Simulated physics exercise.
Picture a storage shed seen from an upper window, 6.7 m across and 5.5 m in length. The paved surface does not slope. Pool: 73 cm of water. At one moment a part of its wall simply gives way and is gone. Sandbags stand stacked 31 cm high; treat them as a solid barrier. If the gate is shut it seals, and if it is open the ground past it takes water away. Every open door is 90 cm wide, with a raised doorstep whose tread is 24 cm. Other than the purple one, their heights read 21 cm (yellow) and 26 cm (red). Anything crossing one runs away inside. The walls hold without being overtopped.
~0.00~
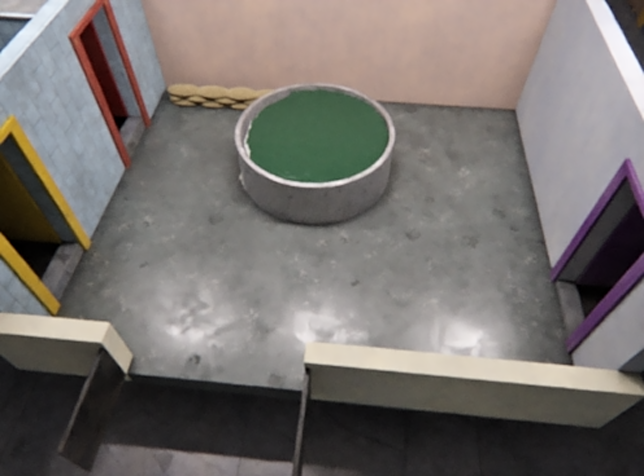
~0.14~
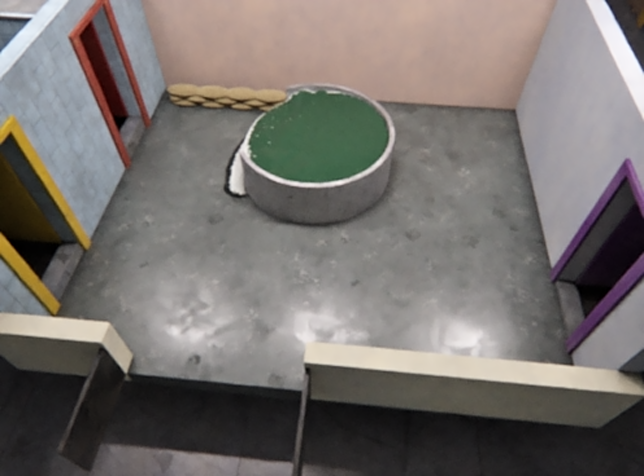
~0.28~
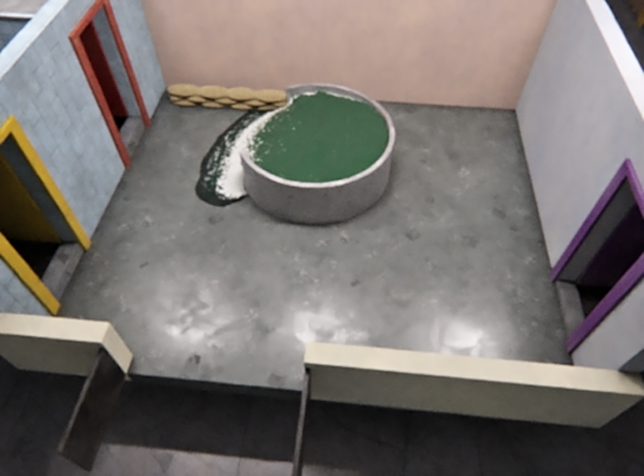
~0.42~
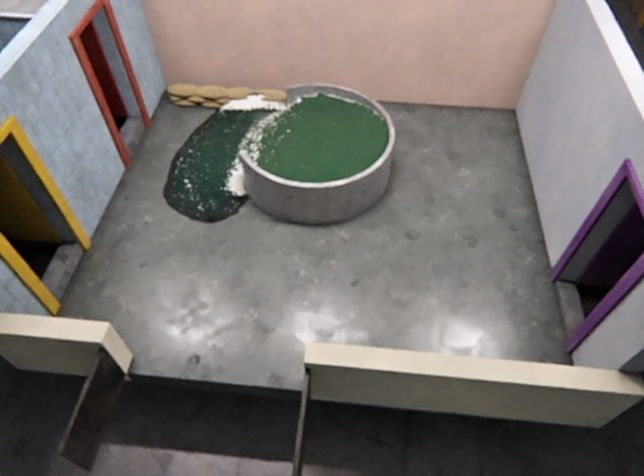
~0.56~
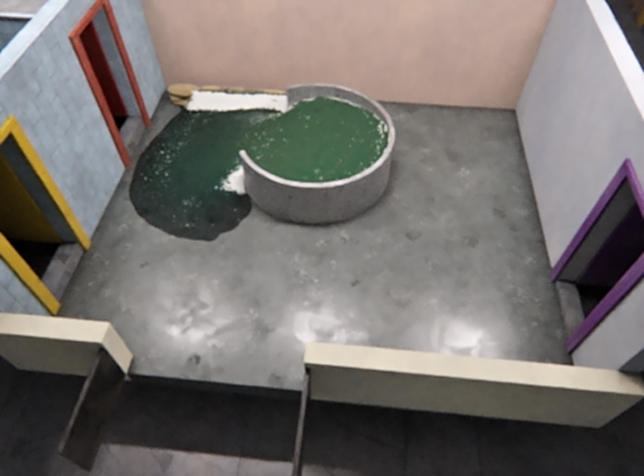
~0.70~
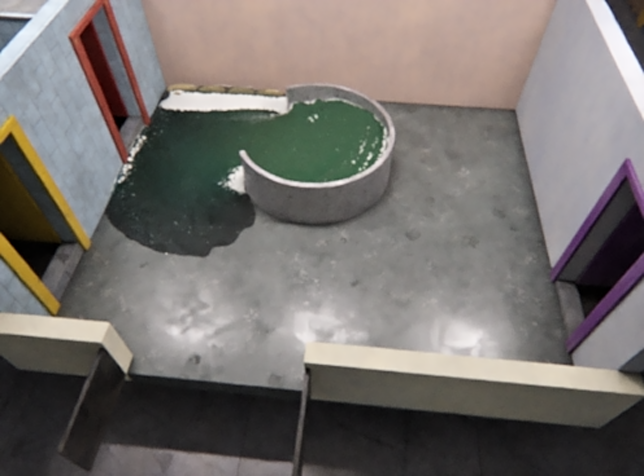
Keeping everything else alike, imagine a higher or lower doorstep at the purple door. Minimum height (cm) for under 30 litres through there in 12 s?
Roughly 8 cm.
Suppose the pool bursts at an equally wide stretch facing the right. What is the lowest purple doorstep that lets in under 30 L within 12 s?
That way, roughly 14.0 cm.
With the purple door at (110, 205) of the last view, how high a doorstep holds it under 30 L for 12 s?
You'd want it roughly 21 cm high.
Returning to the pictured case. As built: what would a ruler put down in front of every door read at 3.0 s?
Door depths (cm): Purple = 0, yellow = 11, red = 31.
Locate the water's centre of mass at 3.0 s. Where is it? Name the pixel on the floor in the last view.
Around (224, 170).
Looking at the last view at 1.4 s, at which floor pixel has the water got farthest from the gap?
(57, 308).
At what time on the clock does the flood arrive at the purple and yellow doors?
Times: Purple = 5.0 s, yellow = 1.2 s.
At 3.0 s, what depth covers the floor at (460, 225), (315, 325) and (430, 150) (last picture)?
Taking the spots in order: About 0, 0 and 0 centimetres.
After 1.4 s water covers 25 % of the floor, deepest (57 cm) near (154, 113); it has not reached the purple door.
After 3.0 s water covers 45 % of the floor, deepest (36 cm) near (166, 90); it has not reached the purple door.
After 12.0 s water covers 95 % of the floor, deepest (10 cm) near (322, 373); 8 cm at the purple door, 30 litres in over its 8 cm doorstep.
At the purple door as built, the water arrived by 5.2 s and peaked near 13 cm at 7.6 s.
With a doorstep of 6.5 cm, 53 litres would have come in within the 12 s; with 9 cm, 19 litres. So under 30 litres takes about 8 cm.
